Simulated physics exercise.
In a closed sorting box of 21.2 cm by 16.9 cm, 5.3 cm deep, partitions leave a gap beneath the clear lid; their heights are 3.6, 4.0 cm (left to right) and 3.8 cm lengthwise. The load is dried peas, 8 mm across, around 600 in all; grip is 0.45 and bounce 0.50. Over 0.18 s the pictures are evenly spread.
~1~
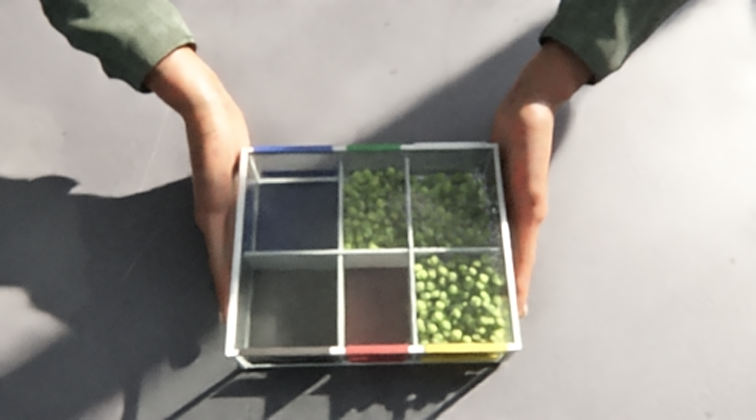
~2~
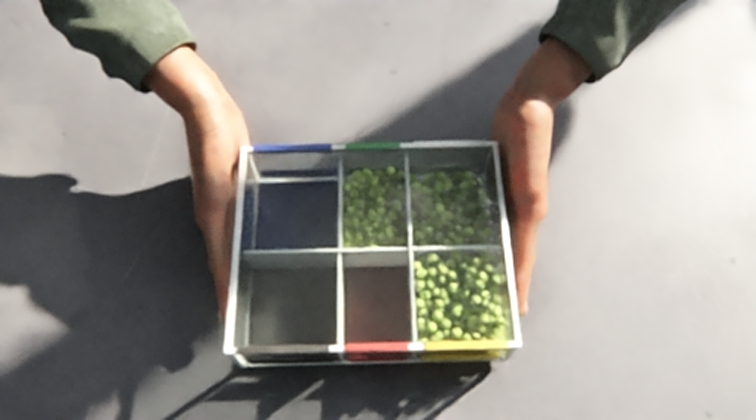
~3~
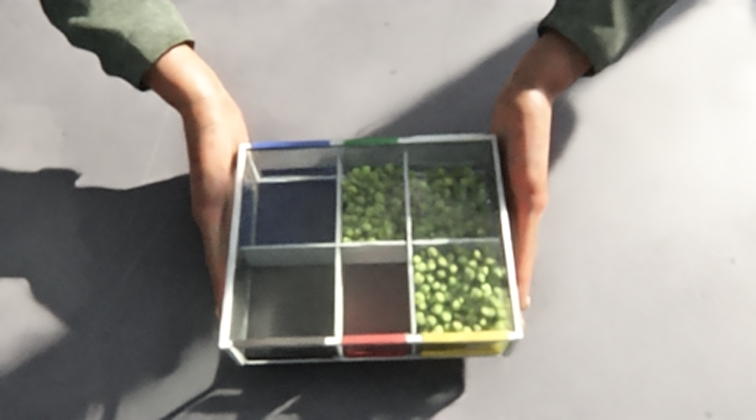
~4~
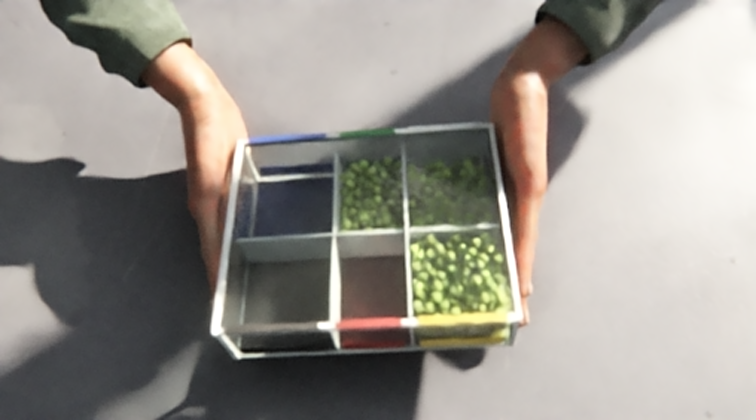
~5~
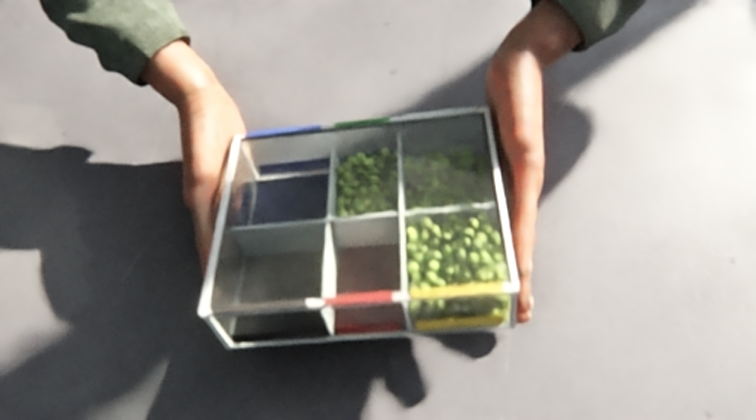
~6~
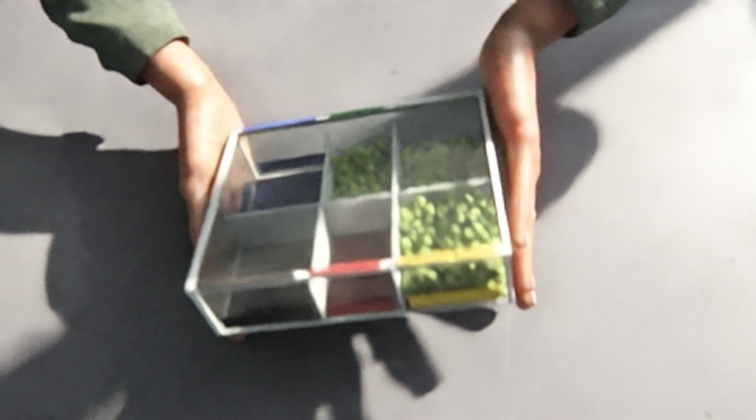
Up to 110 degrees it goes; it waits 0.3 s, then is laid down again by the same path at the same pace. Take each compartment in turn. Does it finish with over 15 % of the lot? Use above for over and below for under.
Verdicts: Red below, blue below, green above, yellow above, white above, black below.
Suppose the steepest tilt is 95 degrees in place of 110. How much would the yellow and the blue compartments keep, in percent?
You'd find yellow with 40 % and blue with 0 %.
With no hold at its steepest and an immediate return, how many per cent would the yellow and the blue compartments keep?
In that case yellow 40, blue 5.
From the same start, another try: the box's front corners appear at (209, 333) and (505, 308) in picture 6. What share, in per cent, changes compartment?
In that case about 25 percent.
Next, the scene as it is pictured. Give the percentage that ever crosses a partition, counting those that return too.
15 %, roughly.
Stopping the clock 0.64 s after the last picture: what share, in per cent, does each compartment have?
In per cent: Red 0, blue 5, green 30, yellow 40, white 25, black 0.
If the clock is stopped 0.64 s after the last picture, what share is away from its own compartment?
At that moment it's some 10 per cent.
Then, 0.64 s after the last picture, tilt 110 degrees; blue 5 %, green 30 %, yellow 40 %, white 25 %.
Then, 1.07 s after the last picture, tilt 61 degrees; blue 5 %, green 30 %, yellow 40 %, white 25 %.
Then, 1.58 s after the last picture, tilt 0 degrees; blue 5 %, green 30 %, yellow 40 %, white 25 %.
In the end, red 0 %, blue 5 %, green 30 %, yellow 40 %, white 25 %, black 0 %.
